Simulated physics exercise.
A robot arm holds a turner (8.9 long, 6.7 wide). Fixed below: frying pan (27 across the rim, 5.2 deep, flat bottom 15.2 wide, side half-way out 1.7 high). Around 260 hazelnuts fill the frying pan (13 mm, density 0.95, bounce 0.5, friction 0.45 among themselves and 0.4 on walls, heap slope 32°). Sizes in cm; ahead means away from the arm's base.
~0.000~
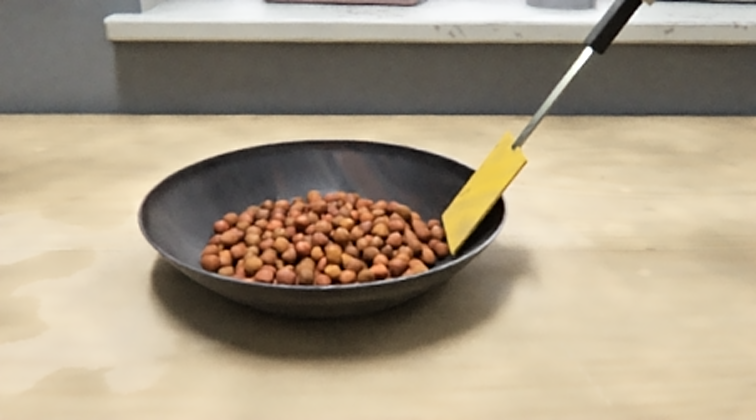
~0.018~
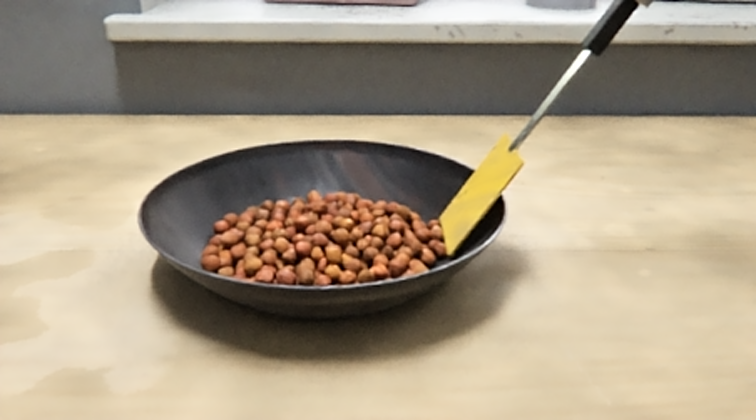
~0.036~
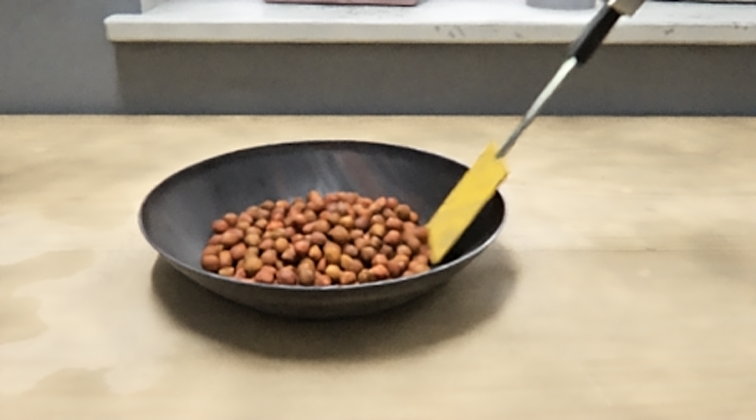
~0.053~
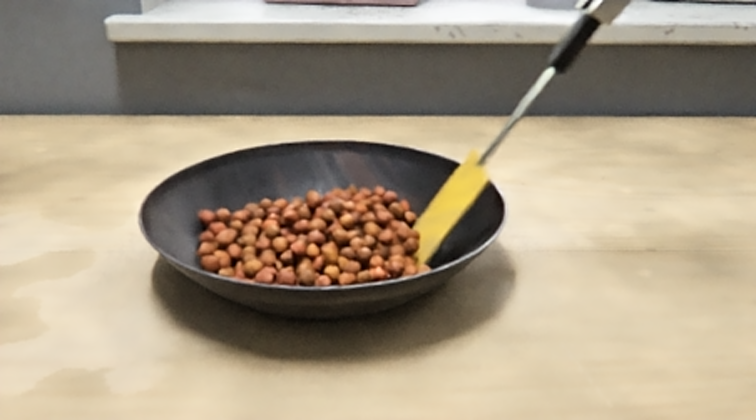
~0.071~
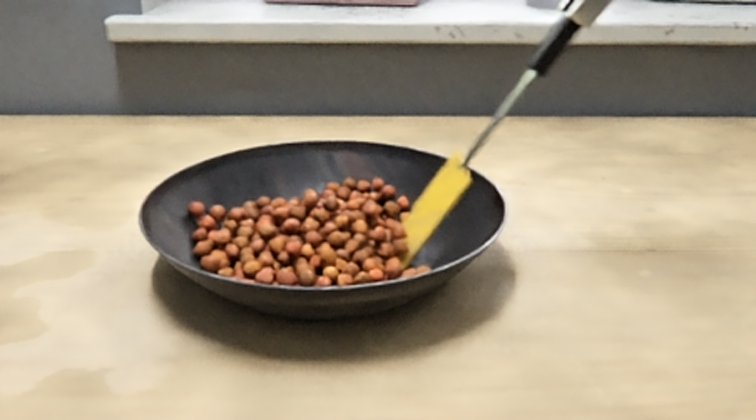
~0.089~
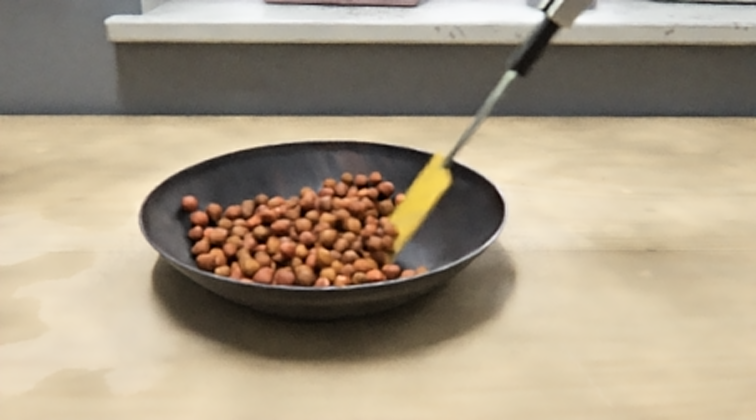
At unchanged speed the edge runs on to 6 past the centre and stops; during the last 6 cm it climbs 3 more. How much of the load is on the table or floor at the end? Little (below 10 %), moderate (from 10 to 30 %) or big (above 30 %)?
Answer: Little; below 10 % of the hazelnuts finish on the table or floor.
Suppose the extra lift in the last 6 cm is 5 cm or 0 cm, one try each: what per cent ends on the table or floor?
About 5 and 0 per cent.
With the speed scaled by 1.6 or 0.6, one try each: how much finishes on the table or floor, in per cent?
About 10 and 0 per cent.
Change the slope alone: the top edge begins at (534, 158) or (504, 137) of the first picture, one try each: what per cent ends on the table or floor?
About 0 and 0 per cent.
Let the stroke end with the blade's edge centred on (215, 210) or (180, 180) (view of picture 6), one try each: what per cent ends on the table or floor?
Some 15 and 30 per cent.
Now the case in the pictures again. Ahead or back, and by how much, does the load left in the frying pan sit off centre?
About 4.0 cm ahead.
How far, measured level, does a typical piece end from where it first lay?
Roughly 3 cm.
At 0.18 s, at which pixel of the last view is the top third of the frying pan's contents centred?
At about (263, 223).
After 0.13 s, sloping 57°, highest piece 4 above the table; 258 in the frying pan.
After 0.18 s, sloping 57°, highest piece 6 above the table; 258 in the frying pan.
After 0.40 s, sloping 57°, highest piece 6 above the table; 252 in the frying pan, 5 on the table or floor, 1 on the blade or in flight.
After 1.45 s, sloping 57°, highest piece 5 above the table; 252 in the frying pan, 6 on the table or floor.
At rest, 252 in the frying pan, 6 on the table or floor. That is 2 % on the table or floor.
